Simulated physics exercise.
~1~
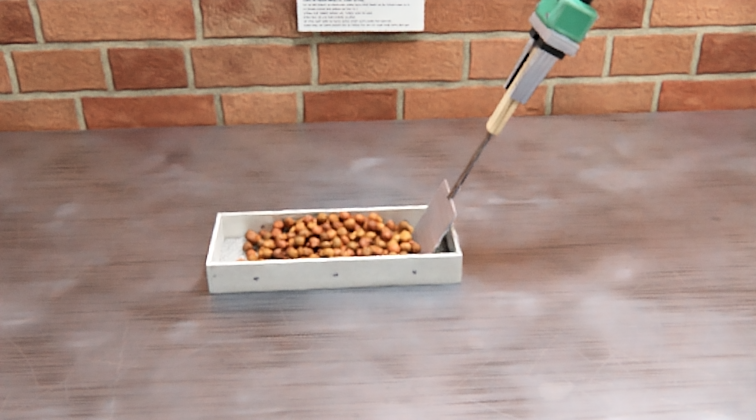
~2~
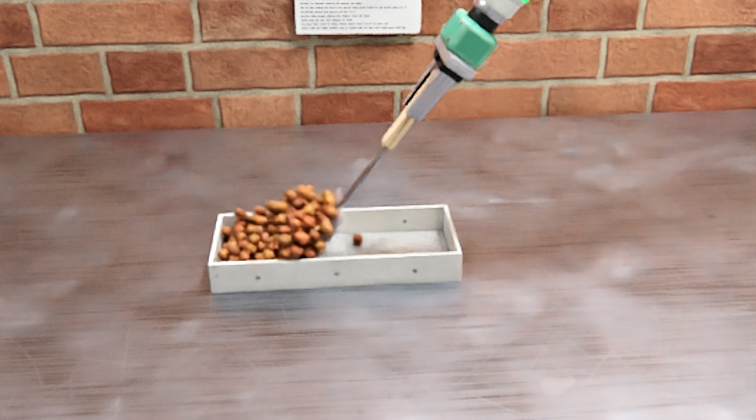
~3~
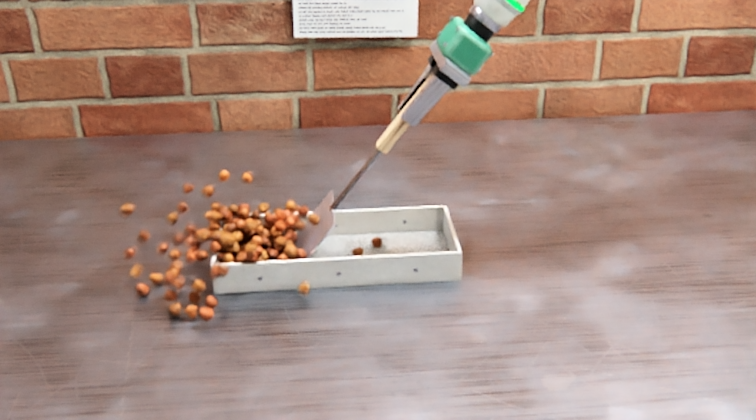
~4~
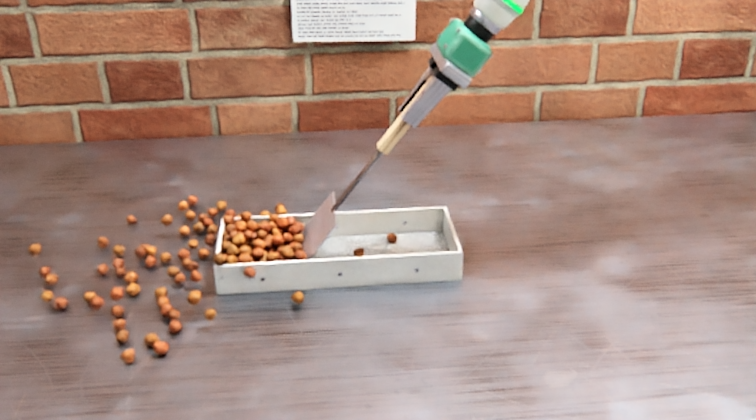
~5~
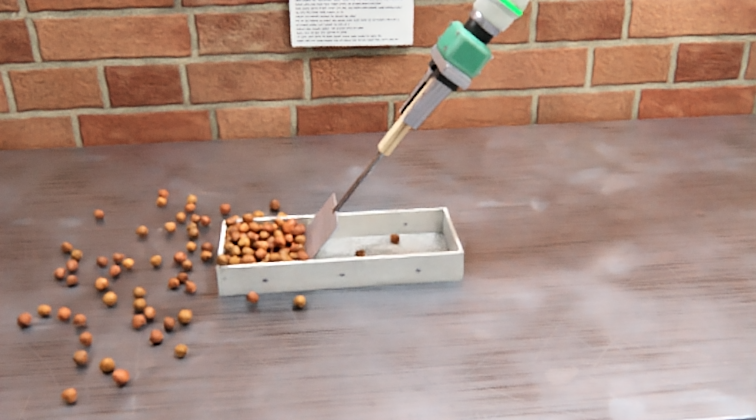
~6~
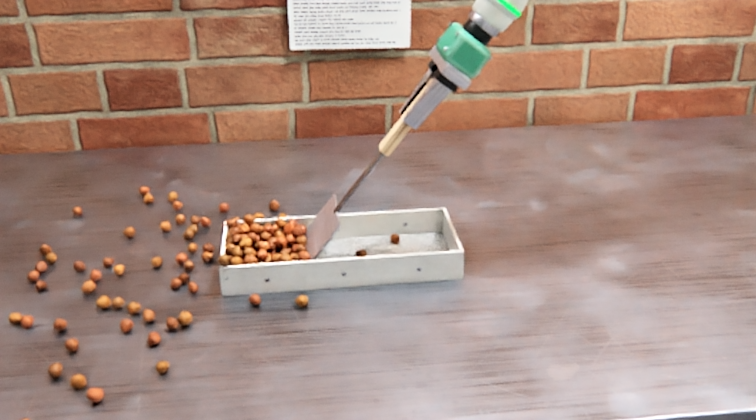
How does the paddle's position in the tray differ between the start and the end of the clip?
At the start the paddle is at the right end of the tray, to the right of the nuts. By the end it has moved left and stands near the middle of the tray, against the nuts packed in the left part.
